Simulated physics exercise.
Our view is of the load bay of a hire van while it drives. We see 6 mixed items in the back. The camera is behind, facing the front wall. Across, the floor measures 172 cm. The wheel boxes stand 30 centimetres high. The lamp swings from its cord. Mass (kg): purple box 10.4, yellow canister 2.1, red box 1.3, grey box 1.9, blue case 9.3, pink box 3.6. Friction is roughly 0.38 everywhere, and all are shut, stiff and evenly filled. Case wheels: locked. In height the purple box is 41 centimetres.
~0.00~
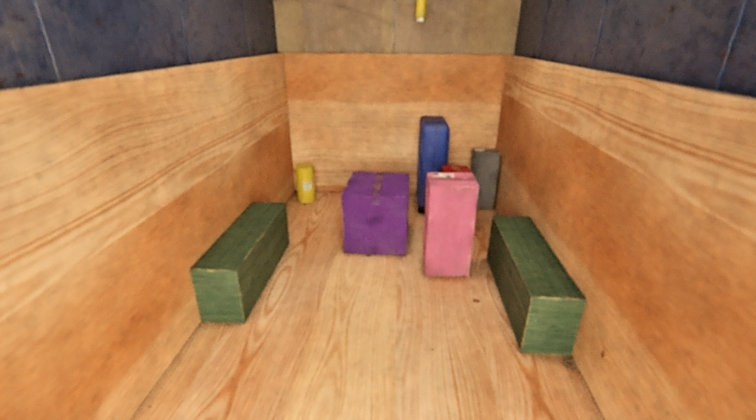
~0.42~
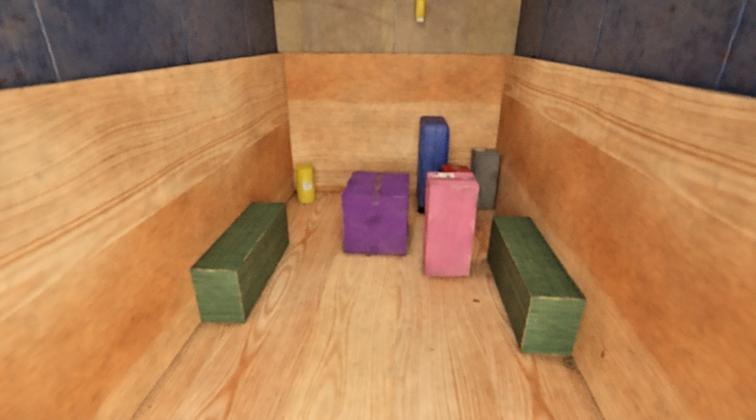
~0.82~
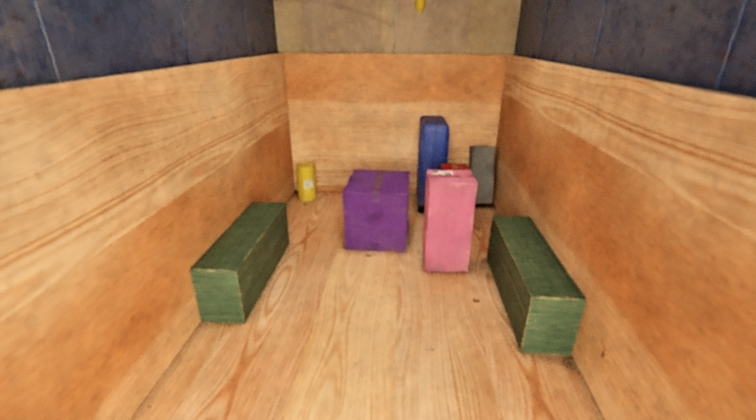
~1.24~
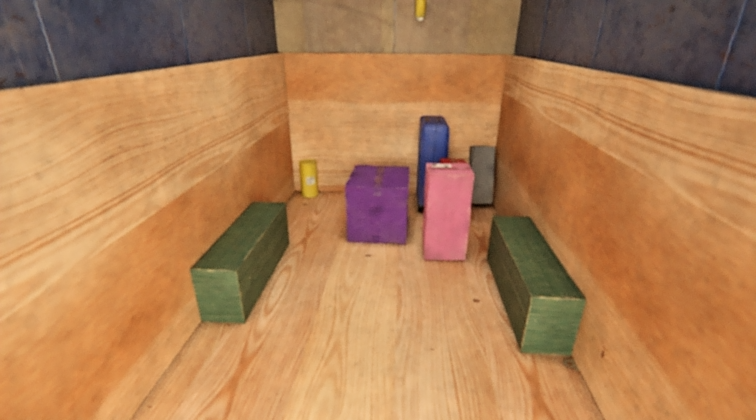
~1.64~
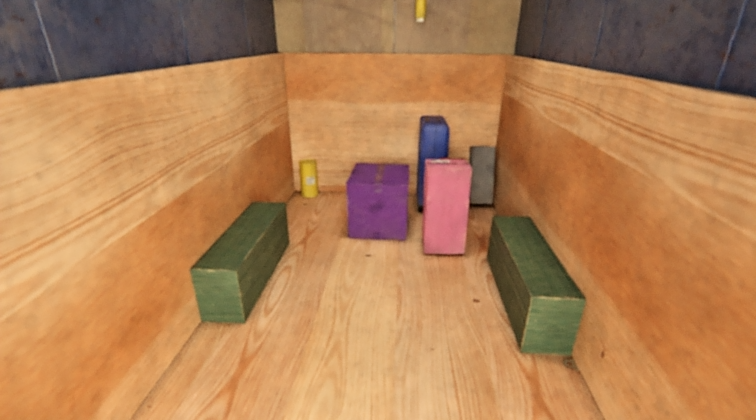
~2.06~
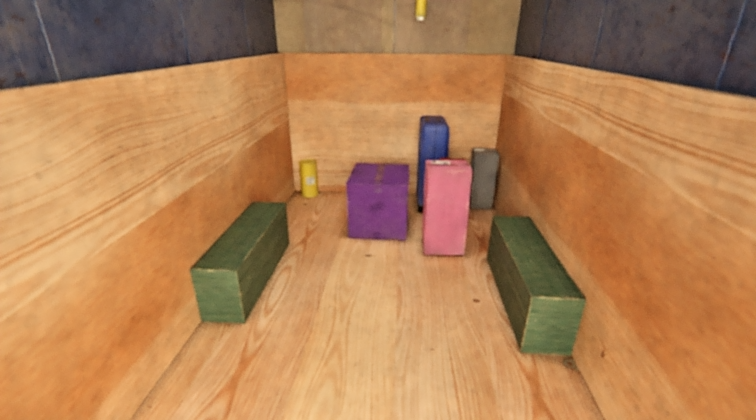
The purple box and pink box slide a short way forward between two green blocks.
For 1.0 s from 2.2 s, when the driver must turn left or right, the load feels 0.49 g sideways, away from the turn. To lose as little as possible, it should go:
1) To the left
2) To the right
Answer: 1.
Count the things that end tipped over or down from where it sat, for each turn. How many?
Going left: 0; going right: 3.
Turning left. At 2.66 s, load feels 0.49 g right; purple box moved 20 cm near (384, 200); yellow canister moved 13 cm near (313, 178); pink box moved 24 cm.
After 2.96 s, load feels 0.47 g right; purple box moved 26 cm near (403, 201); yellow canister moved 22 cm near (329, 179); blue case 28° off upright.
After 3.16 s, load feels 0.08 g right; yellow canister moved 32 cm near (343, 179); purple box moved 35 cm near (420, 201); blue case 28° off upright.
In the end (3.8 s), not toppled but over 15 cm from the start, purple box, yellow canister, red box, blue case and pink box; the last one under 15 cm from the start. In the last view, purple box near (423, 201), yellow canister near (346, 179).
Turning right instead, red box, grey box and blue case tipped over or down from where it sat, 3 of 6 in all.
